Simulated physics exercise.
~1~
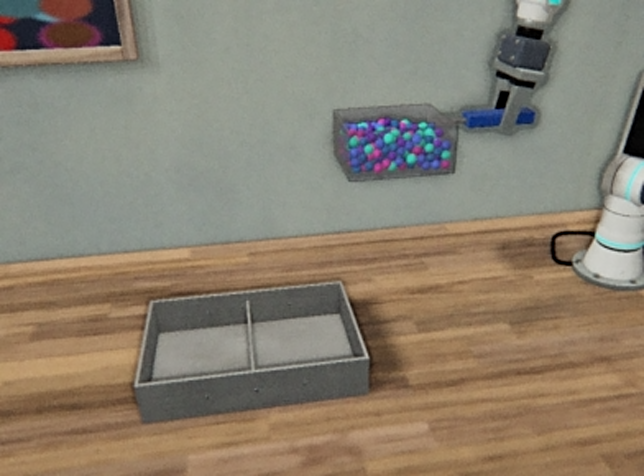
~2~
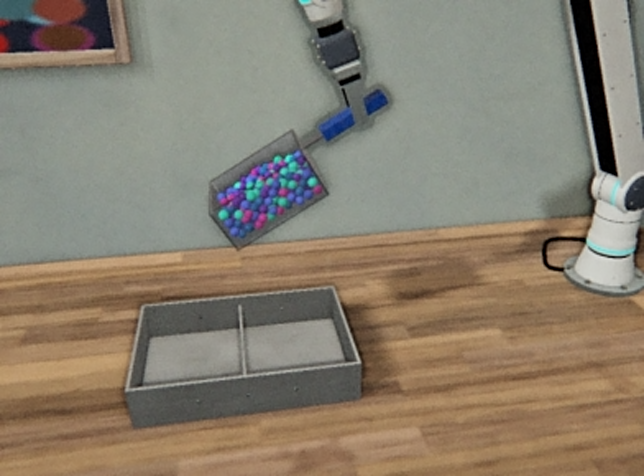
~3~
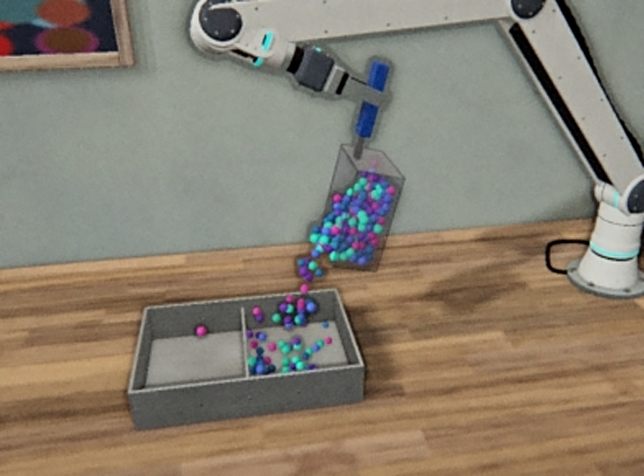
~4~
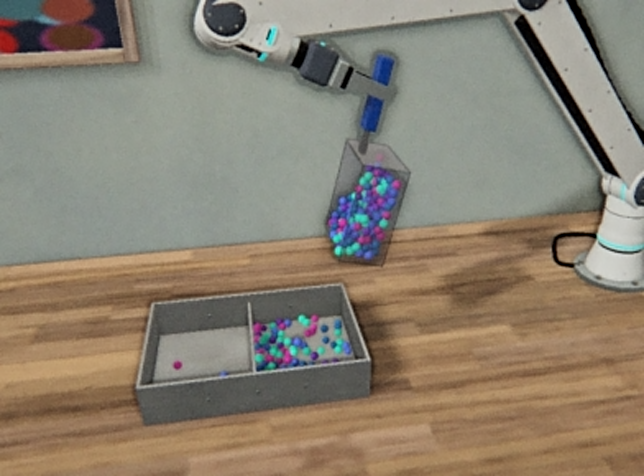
On a wooden surface before a grey-green wall with a colourful picture at upper left, seen from slightly above through a gently swaying camera, a white robot arm stands at right. Its gripper holds a clear box of blue, purple, pink and teal sweets above and to the right of a grey, two-part crate. The arm carries the box left while tilting it, then brings it back rightward and tips it steeply. Sweets stream into the crate's right part, with a pink one in the left. Finally the flow has stopped, the right part holds a scattered layer, and most sweets remain in the tilted box.
